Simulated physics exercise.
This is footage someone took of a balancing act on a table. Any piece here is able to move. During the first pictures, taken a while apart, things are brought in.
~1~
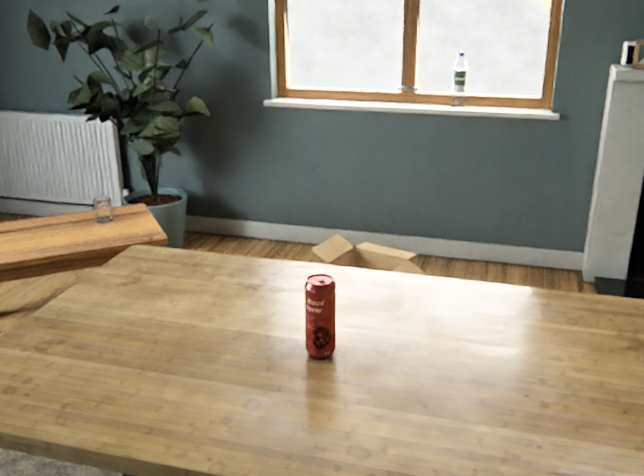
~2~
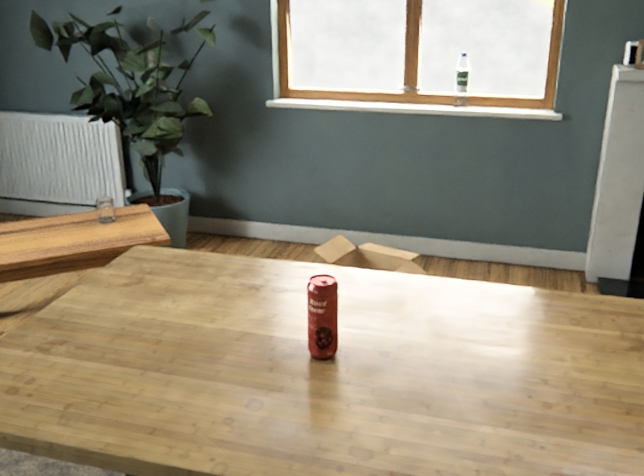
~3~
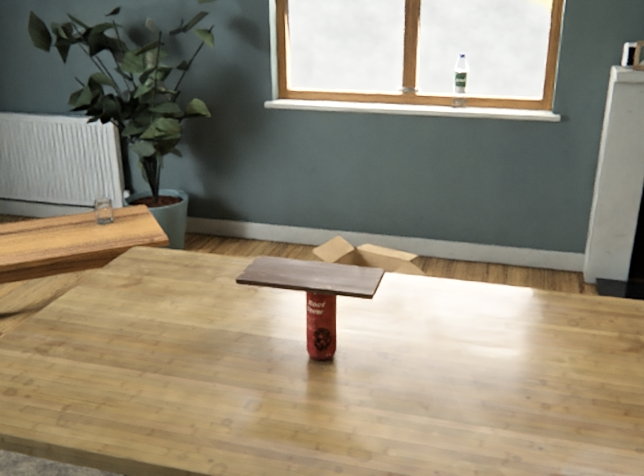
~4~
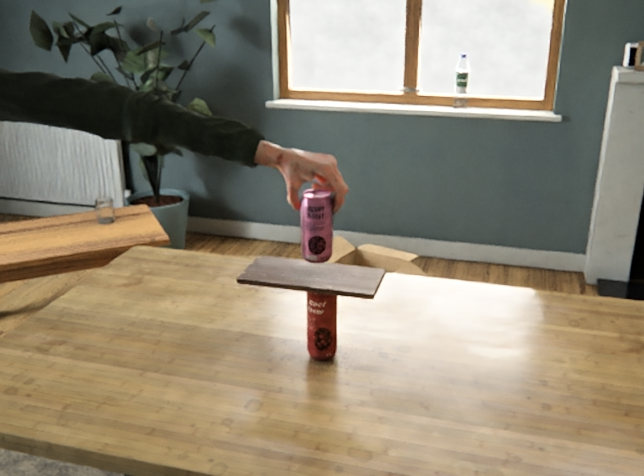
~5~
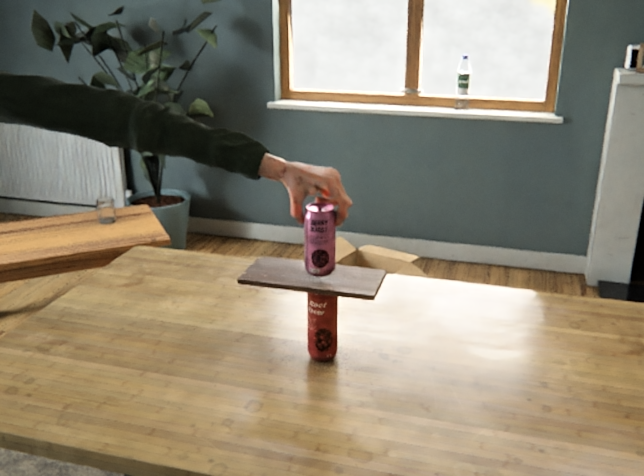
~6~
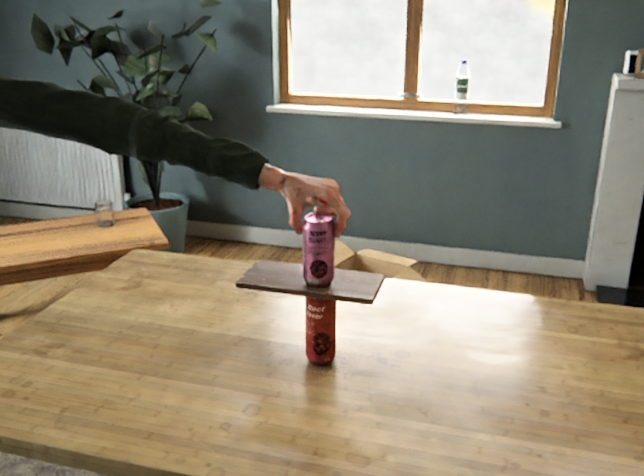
A hand in a dark green sleeve reaches in from the left over a wooden table, seen from slightly above in a room with a window. A red can stands mid-table, with a leafy plant and white radiator behind at left. A brown board appears across the red can, then the hand lowers a pink can onto it and keeps hold, the view shifting very slightly.
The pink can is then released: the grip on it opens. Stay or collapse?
I expect the stack to stay settled.
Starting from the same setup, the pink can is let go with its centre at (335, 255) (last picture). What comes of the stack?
Well, it survives then.
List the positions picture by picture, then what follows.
In the first frame, the last thing is not in view yet.
In the second frame, the last thing is not in view yet.
In the third frame, the last thing is not in view yet; brown board (311, 276).
In the fourth frame, on its way; pink can (317, 227); brown board (312, 276).
In the fifth frame, on its way; pink can (320, 240); brown board (313, 277).
In the sixth frame, set down, still held; pink can (319, 250); brown board (311, 281).
Then, 0.30 s later than the last frame, all is still.
Then, 0.70 s later than the last frame, pink can resting near (319, 251).
When it is over, all 3 as before. End places, in pixels of the last picture, pink can near (319, 251). The stack holds.
